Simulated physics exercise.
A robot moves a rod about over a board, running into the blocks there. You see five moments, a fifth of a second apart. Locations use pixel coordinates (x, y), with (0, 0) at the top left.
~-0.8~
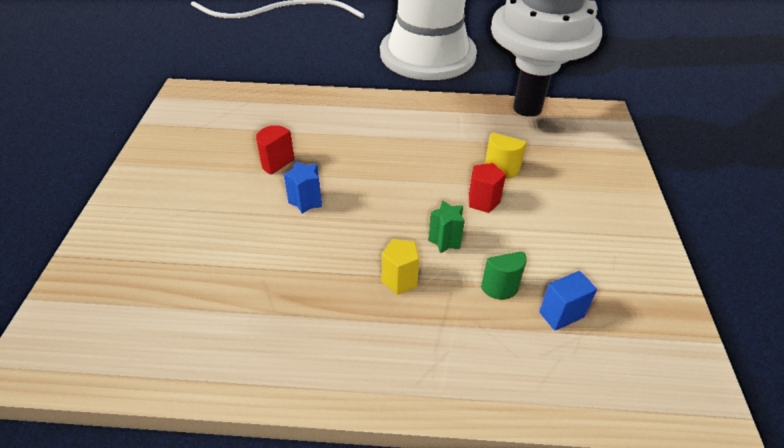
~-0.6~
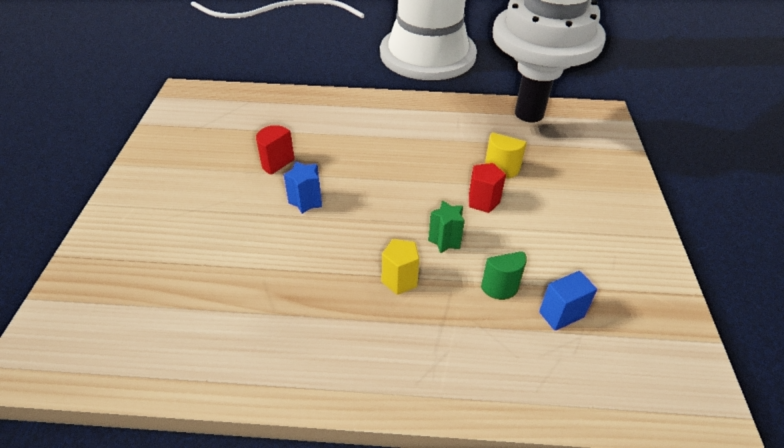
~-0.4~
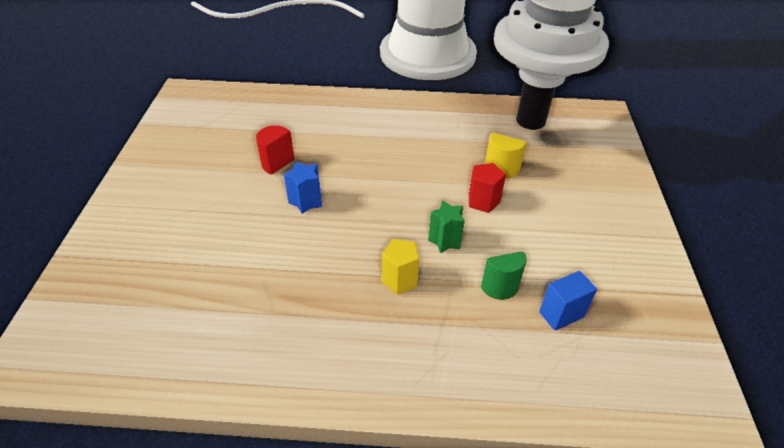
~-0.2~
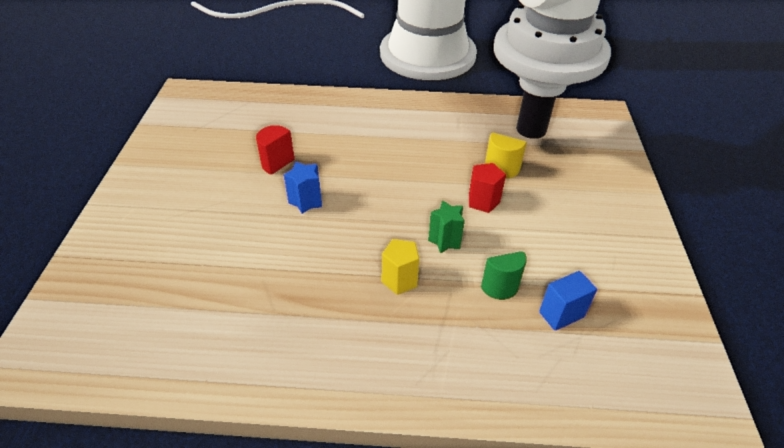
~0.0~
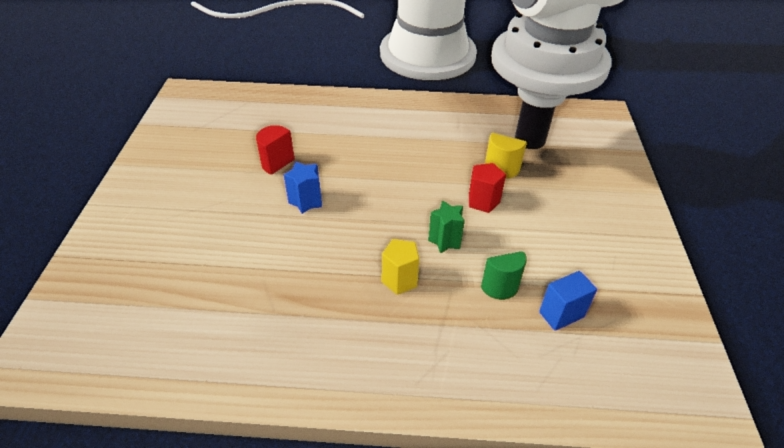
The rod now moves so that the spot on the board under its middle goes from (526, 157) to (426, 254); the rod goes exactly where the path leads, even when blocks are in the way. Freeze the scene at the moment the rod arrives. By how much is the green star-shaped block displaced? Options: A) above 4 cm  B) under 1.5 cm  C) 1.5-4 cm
My pick is A.
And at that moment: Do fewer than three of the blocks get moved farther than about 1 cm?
I expect not.
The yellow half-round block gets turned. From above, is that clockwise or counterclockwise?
From above, the yellow half-round block will be seen to turn clockwise.
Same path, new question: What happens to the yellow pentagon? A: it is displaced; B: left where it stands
(A)
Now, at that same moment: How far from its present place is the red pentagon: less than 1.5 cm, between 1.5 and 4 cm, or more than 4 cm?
It is going to finish beyond 4 cm from where it is now.
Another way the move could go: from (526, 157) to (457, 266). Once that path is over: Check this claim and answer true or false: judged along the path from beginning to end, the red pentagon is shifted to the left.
That statement is not accurate.
On the path given first. One third of the way, rod (500, 169); red pentagon (487, 177); yellow half-round block (475, 154), turned 65° clockwise.
Two thirds of the way, rod (466, 201); green star-shaped block (445, 220), turned 55° clockwise; red pentagon (473, 213), turned 70° anticlockwise; yellow half-round block (465, 158), turned 110° clockwise.
At the end, rod (428, 237); yellow pentagon (391, 260); green star-shaped block (419, 248), turned 70° clockwise; red pentagon (471, 229), turned 115° anticlockwise; yellow half-round block (465, 158), turned 110° clockwise.
